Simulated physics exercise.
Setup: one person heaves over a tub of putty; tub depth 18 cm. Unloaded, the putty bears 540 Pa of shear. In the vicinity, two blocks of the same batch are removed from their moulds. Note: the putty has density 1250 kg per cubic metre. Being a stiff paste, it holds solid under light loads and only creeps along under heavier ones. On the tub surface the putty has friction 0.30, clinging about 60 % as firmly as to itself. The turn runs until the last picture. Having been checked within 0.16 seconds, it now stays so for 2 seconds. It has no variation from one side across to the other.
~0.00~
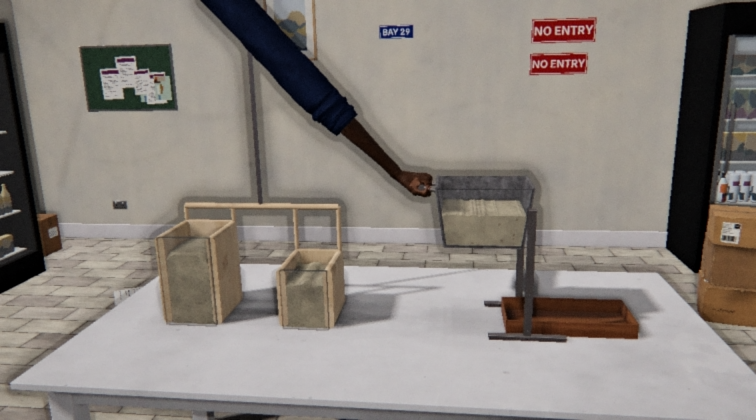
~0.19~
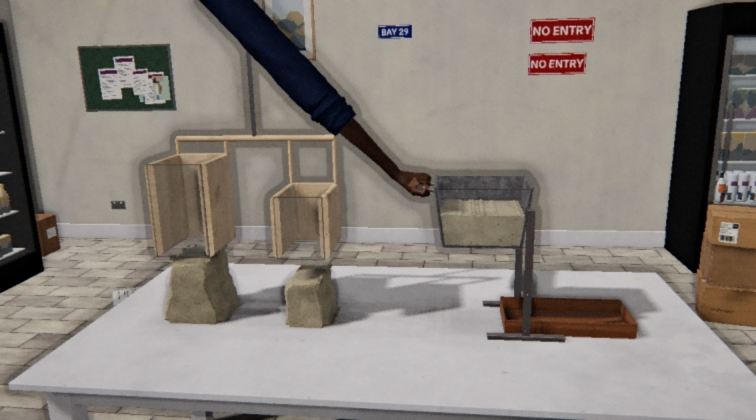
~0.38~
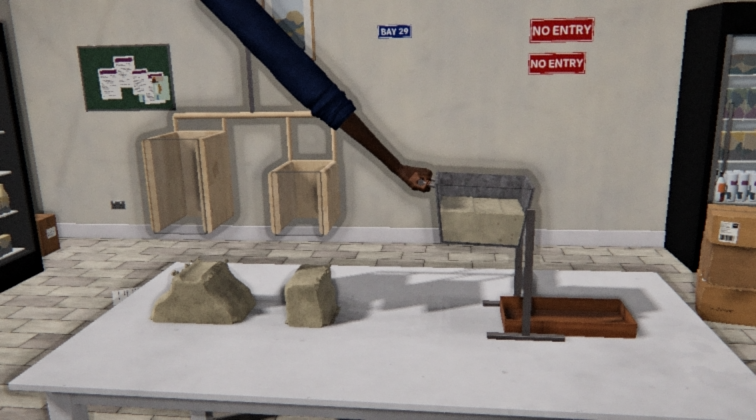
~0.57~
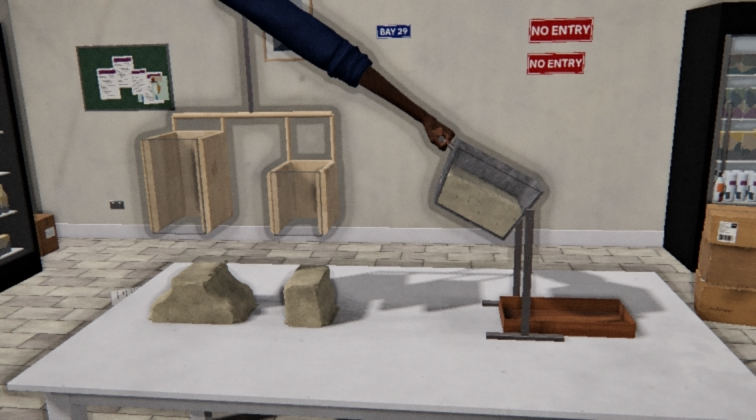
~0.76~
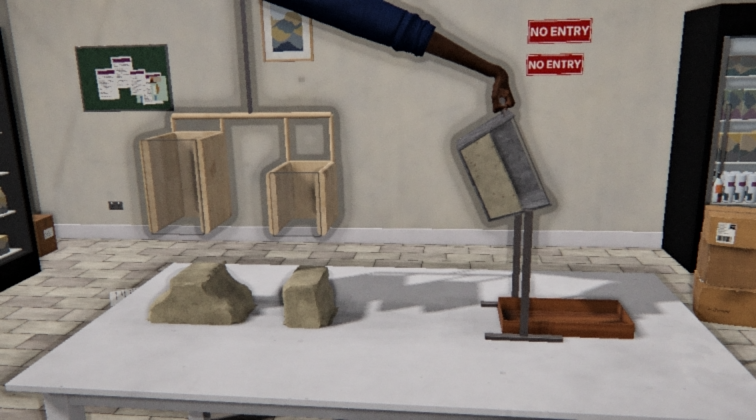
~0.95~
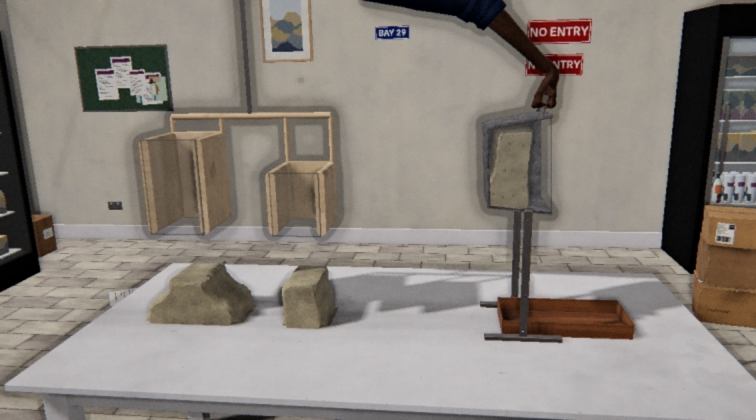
A hand tilting a grey tub of putty upright onto its side after wooden moulds lift off two blocks, the left slumping.
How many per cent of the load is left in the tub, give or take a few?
I would say close to 54 percent.
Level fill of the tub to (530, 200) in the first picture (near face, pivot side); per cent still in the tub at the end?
It would come to roughly 35 percent.
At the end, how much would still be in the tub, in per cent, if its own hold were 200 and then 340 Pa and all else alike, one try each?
It'd be some 35 percent the first time and some 45 percent the second.
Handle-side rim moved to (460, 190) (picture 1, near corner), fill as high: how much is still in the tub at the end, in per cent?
Some 100 per cent, I reckon.
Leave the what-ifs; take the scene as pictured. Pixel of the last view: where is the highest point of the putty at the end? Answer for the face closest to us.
Peak location: Approx. (514, 182).
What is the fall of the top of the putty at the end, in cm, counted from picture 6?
15 cm.
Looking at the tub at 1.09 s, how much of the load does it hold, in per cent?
100 %, roughly.
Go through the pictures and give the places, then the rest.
The first picture shows handle-side rim at (438, 188), tilt 0 degrees; top of the putty at (449, 214); blocks stand 26 cm, 17 cm (left to right).
The second picture shows handle-side rim at (437, 188), tilt 0 degrees; top of the putty at (448, 214); blocks stand 23 cm, 16 cm (left to right).
The third picture shows handle-side rim at (438, 184), tilt 3 degrees; top of the putty at (443, 211); blocks stand 17 cm, 16 cm (left to right).
The fourth picture shows handle-side rim at (459, 147), tilt 29 degrees; top of the putty at (450, 175); blocks stand 16 cm, 16 cm (left to right).
The fifth picture shows handle-side rim at (515, 117), tilt 66 degrees; top of the putty at (488, 136); blocks stand 16 cm, 16 cm (left to right).
The sixth picture shows handle-side rim at (552, 118), tilt 87 degrees; top of the putty at (527, 133); blocks stand 16 cm, 16 cm (left to right).
After 1.09 s, the tub is at 88 degrees and holds 99 %.
After 1.26 s, the tub is at 88 degrees and holds 61 %.
After 1.43 s, the tub is at 88 degrees and holds 54 %.
After 1.60 s, the tub is at 88 degrees and holds 54 %.
After 2.95 s, at the end, the tub is at 88 degrees and holds 54 %.
